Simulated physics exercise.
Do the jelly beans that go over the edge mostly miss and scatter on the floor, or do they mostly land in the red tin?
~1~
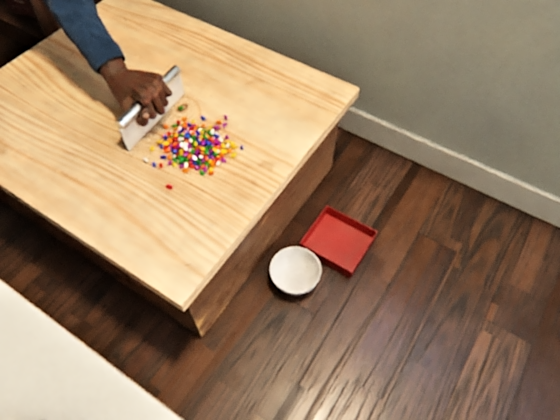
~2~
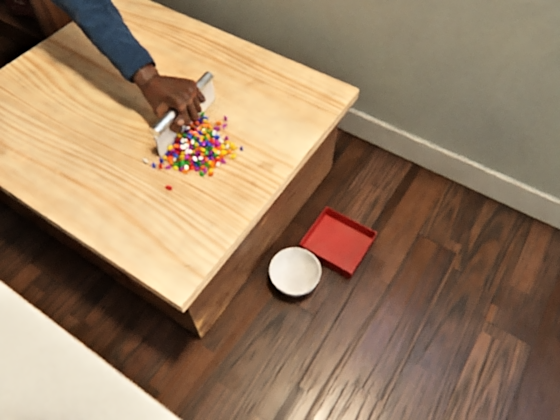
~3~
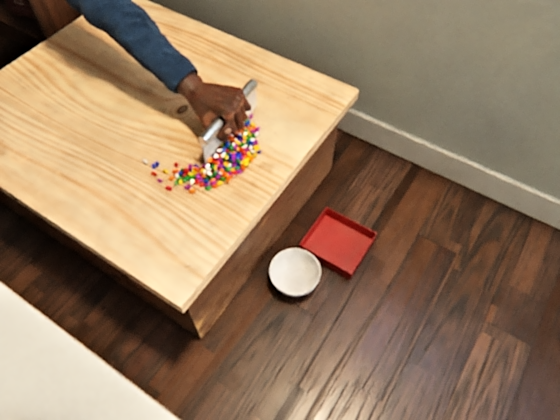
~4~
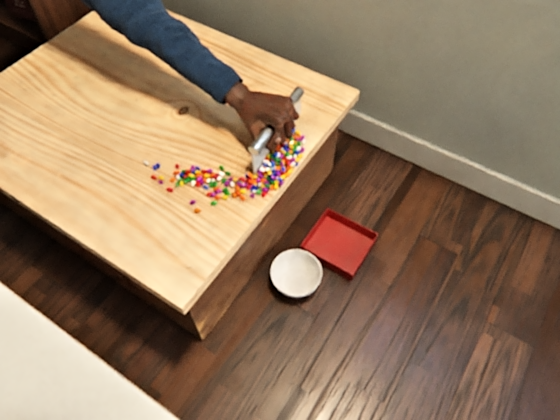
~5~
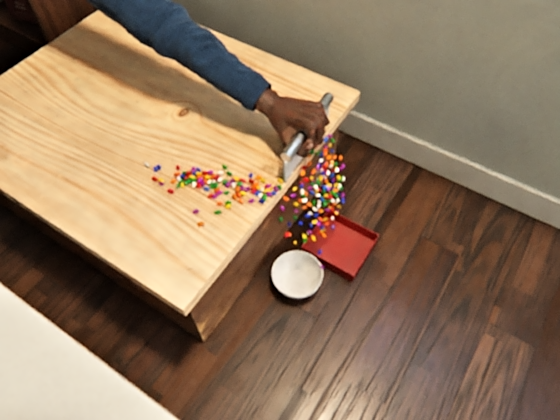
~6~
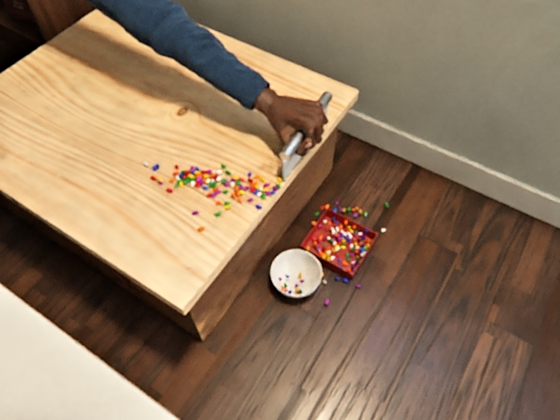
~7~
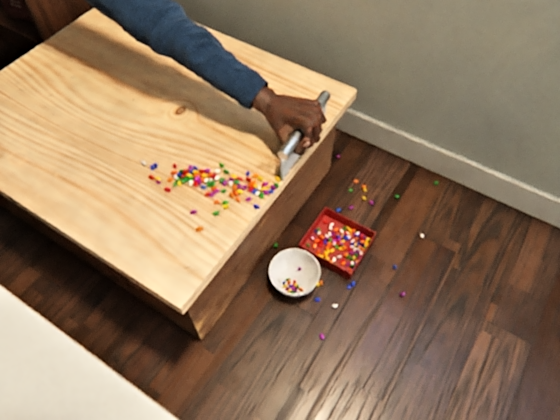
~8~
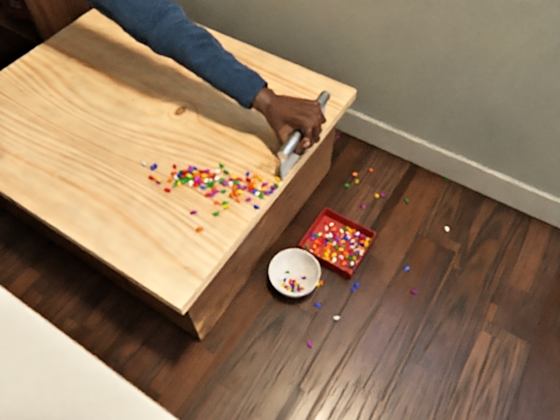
They mostly land in the red tin. Only a few end up in the white bowl, and a small share scatters across the floor.
